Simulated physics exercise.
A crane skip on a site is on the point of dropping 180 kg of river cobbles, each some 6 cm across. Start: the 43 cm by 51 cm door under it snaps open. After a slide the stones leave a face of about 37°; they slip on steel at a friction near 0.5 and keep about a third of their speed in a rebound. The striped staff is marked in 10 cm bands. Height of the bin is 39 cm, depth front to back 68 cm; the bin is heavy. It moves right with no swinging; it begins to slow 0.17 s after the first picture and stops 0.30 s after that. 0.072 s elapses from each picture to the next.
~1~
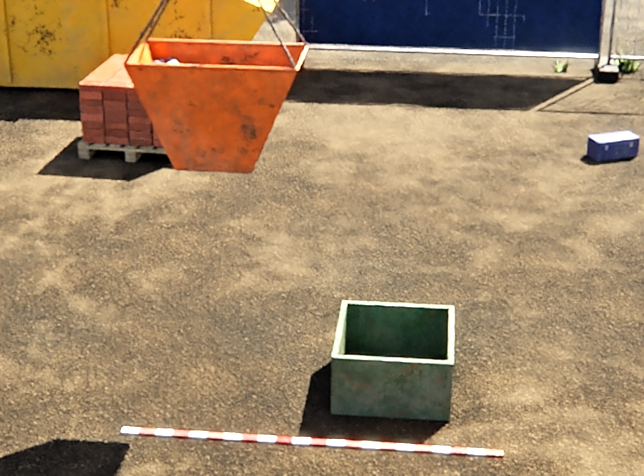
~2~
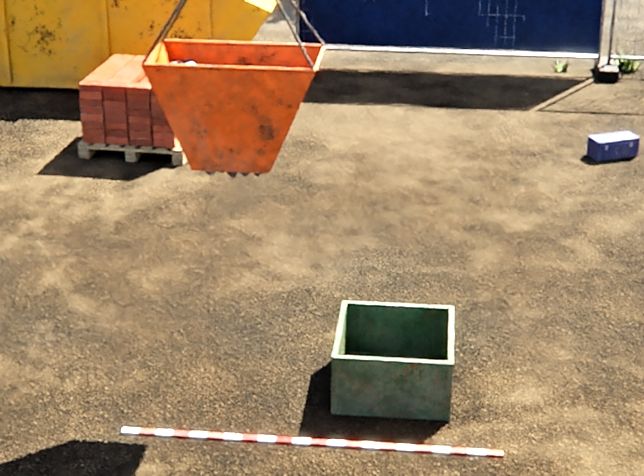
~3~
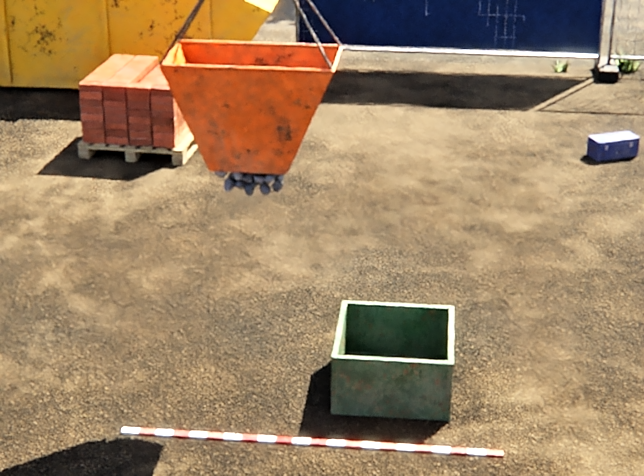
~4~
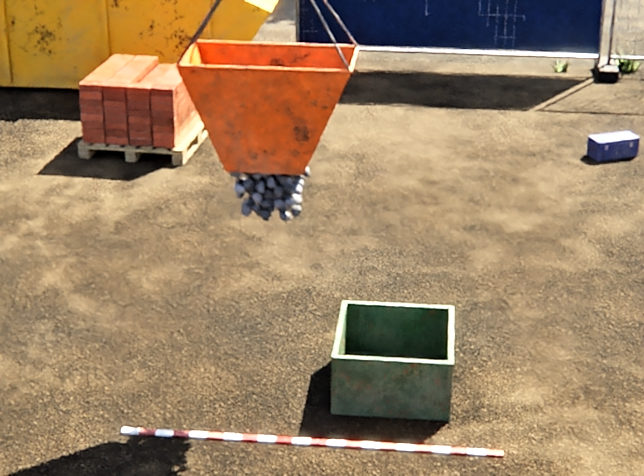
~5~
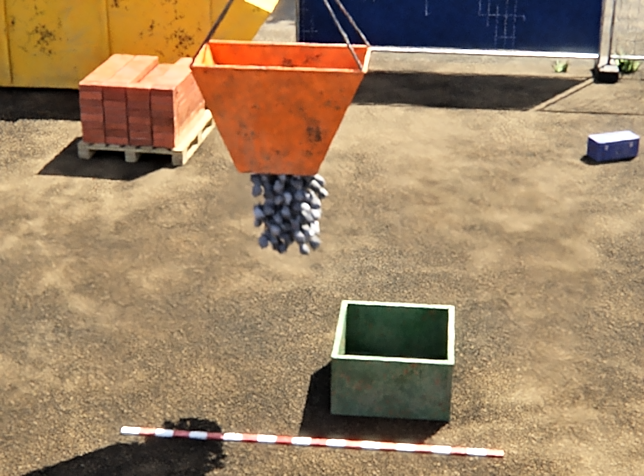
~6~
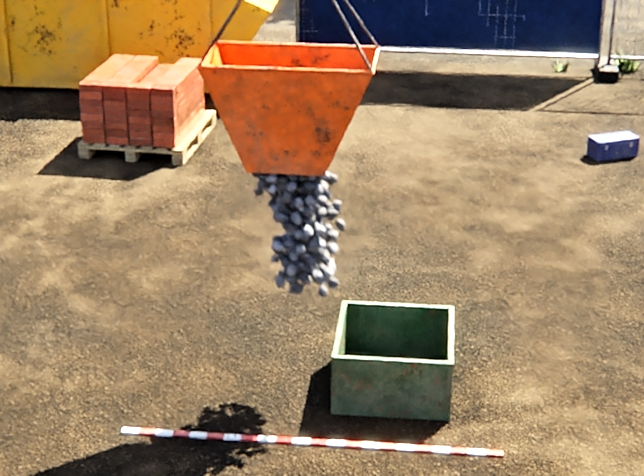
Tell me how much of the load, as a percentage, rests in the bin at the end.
Some 34 percent of it.
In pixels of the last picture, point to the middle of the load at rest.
Near (319, 373).
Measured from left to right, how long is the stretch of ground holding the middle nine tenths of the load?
I'd put it at close to 150 cm.
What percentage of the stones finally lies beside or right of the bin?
Share of load: Near 0 %.
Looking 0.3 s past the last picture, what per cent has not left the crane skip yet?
It holds some 0 per cent.
Then, 0.3 s after the last picture, 1 % in the crane skip, 68 % falling or lying left of the bin, 31 % falling or lying in the bin; the stones farthest right are at (433, 379).
Then, 0.7 s after the last picture, 0 % in the crane skip, 65 % falling or lying left of the bin, 34 % falling or lying in the bin, 1 % falling or lying beside or right of the bin; the stones farthest right are at (442, 372).
Then, 1.3 s after the last picture, 0 % in the crane skip, 64 % falling or lying left of the bin, 34 % falling or lying in the bin, 2 % falling or lying beside or right of the bin; the stones farthest right are at (442, 372).
Then, 2.2 s after the last picture, 0 % in the crane skip, 64 % falling or lying left of the bin, 34 % falling or lying in the bin, 2 % falling or lying beside or right of the bin; the stones farthest right are at (442, 372).
Then, 4.1 s after the last picture, 0 % in the crane skip, 64 % left of the bin, 34 % in the bin, 2 % beside or right of the bin; the stones farthest right are at (442, 372).
